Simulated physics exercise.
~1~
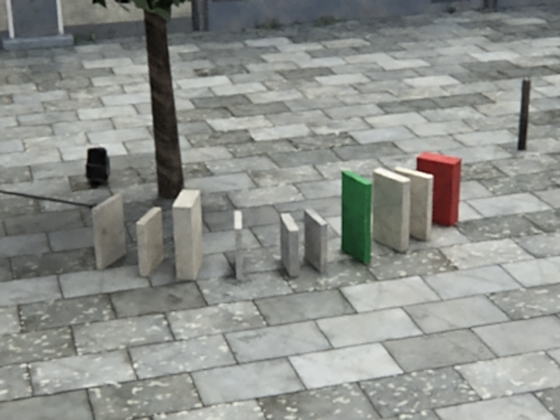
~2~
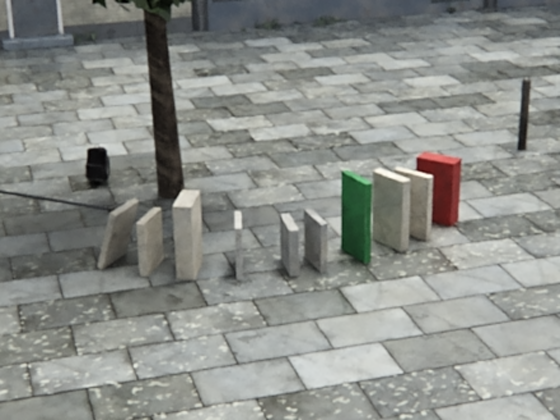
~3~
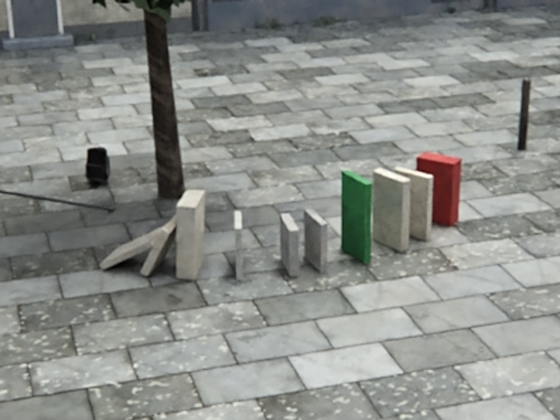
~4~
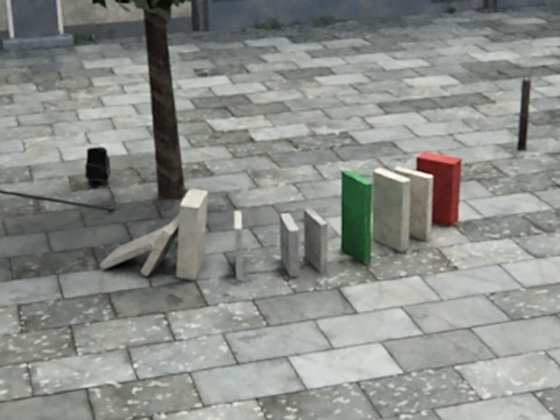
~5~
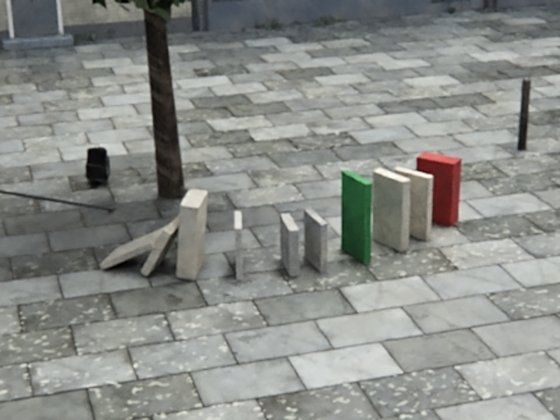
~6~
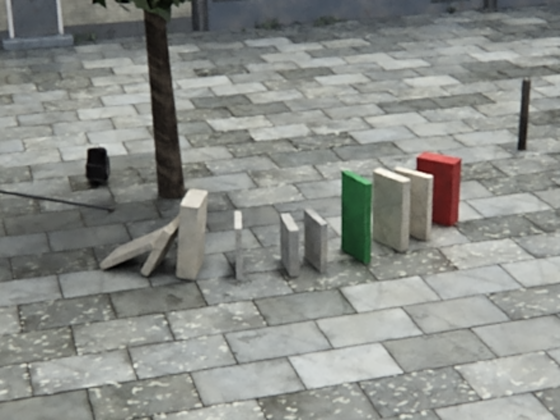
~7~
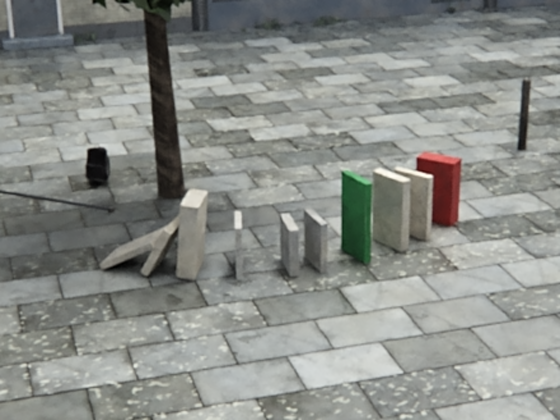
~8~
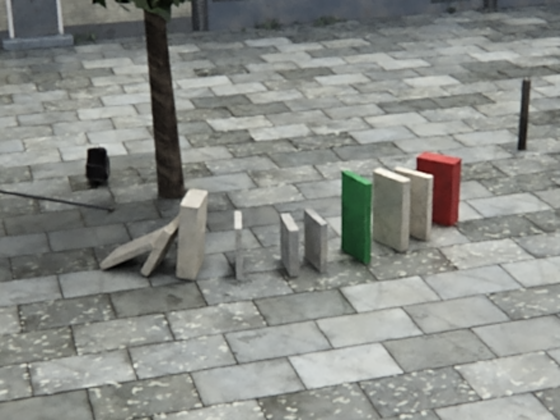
The clip opens on a curving row of upright slabs on grey paving near a tree trunk, mostly pale, with a green one and a red one toward the right. A thin dark pole reaching in from the left pushes the leftmost slab, which tips to the right. It drops low against its shorter neighbour, and that second slab tilts over onto the taller pale one beside it. The taller slab leans only slightly and holds, stopping the run. The two toppled slabs stay propped there, while the rest, including green and red, remain standing untouched.
